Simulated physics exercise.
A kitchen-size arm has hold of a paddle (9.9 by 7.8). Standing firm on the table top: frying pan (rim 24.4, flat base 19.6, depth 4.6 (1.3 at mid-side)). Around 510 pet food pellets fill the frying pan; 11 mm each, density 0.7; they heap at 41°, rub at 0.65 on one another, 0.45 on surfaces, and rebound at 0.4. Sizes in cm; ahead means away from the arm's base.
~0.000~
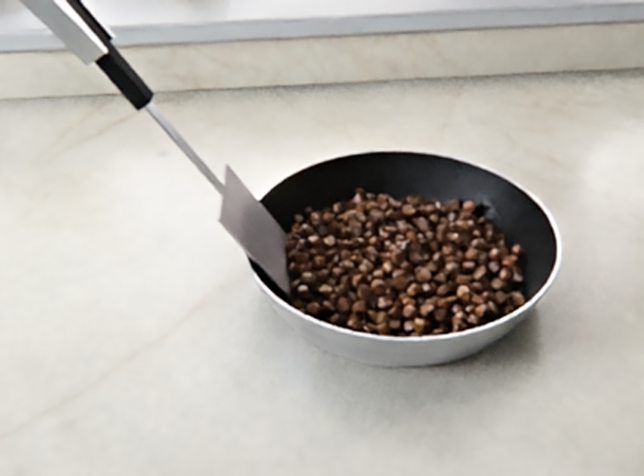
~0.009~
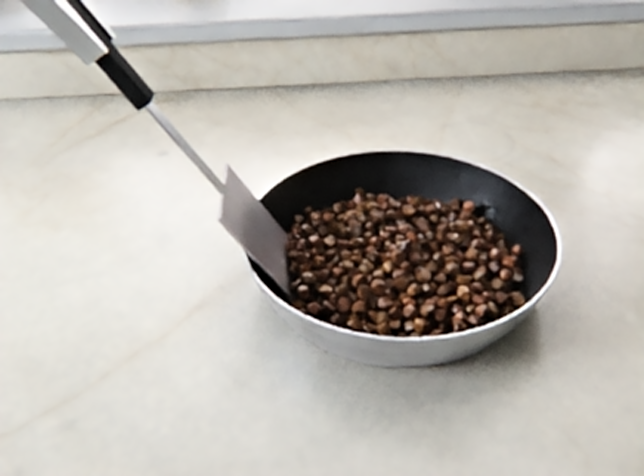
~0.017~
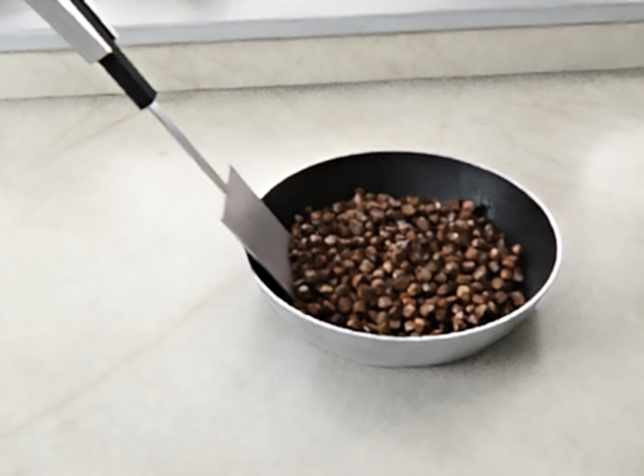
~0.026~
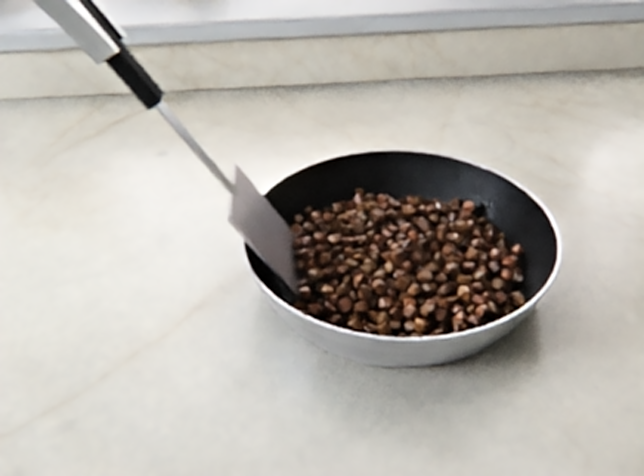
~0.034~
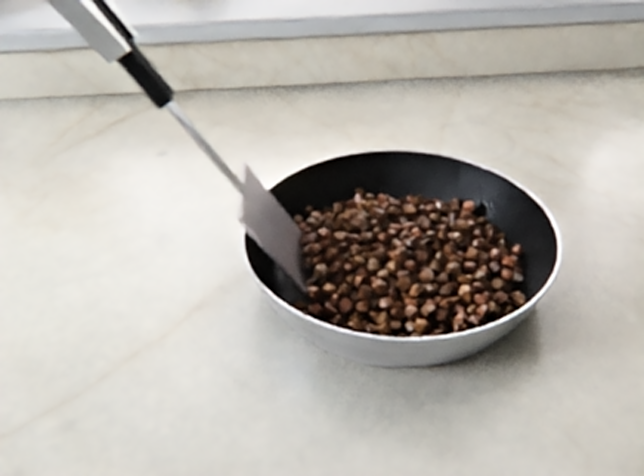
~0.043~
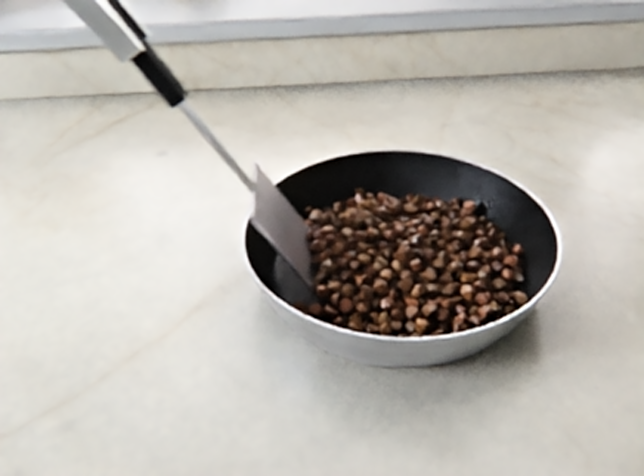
A flat metal paddle with a black-and-silver handle, resting at the left edge of a dark frying pan heaped with small brown pellets, stays nearly still, then slides slightly rightward against the pile, whose left edge shifts a little.
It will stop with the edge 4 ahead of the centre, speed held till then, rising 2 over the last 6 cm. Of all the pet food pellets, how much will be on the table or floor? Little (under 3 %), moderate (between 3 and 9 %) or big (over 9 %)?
On the table or floor the share is moderate, between 3 and 9 %.
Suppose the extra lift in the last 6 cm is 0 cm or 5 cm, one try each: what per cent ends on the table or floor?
About 0 and 10 per cent.
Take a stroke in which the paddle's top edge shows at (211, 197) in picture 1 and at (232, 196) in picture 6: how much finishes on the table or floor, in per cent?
Some 0 per cent.
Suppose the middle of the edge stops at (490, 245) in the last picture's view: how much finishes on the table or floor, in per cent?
About 20 per cent.
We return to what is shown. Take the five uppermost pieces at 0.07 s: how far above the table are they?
Some 5 cm.
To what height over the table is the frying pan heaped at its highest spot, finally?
Some 6.0 cm.
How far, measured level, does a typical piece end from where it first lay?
About 3 cm.
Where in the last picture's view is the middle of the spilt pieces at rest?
At about (637, 242).
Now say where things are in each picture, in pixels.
In the first picture, the paddle top edge at (222, 190), sloping 60°; upper third of the load around (391, 254), from x 290 to 520, top at y 195; 510 in the frying pan.
In the second picture, the paddle top edge at (222, 190), sloping 60°; upper third of the load around (391, 254), from x 290 to 520, top at y 195.
In the third picture, the paddle top edge at (225, 190), sloping 60°; upper third of the load around (390, 254), from x 290 to 520, top at y 195.
In the fourth picture, the paddle top edge at (232, 189), sloping 60°; upper third of the load around (390, 251), from x 290 to 520, top at y 195.
In the fifth picture, the paddle top edge at (241, 189), sloping 60°; upper third of the load around (387, 249), from x 290 to 520, top at y 195.
In the sixth picture, the paddle top edge at (253, 188), sloping 60°; upper third of the load around (388, 247), from x 290 to 520, top at y 195; 510 in the frying pan.
After 0.07 s, sloping 60°, highest piece 6 above the table; 510 in the frying pan.
After 0.11 s, sloping 60°, highest piece 7 above the table; 510 in the frying pan.
After 0.32 s, sloping 60°, highest piece 6 above the table; 482 in the frying pan, 23 on the table or floor, 5 on the blade or in flight.
After 1.37 s, sloping 60°, highest piece 6 above the table; 481 in the frying pan, 29 on the table or floor.
In the end, 481 in the frying pan, 29 on the table or floor. That is 6 % on the table or floor.
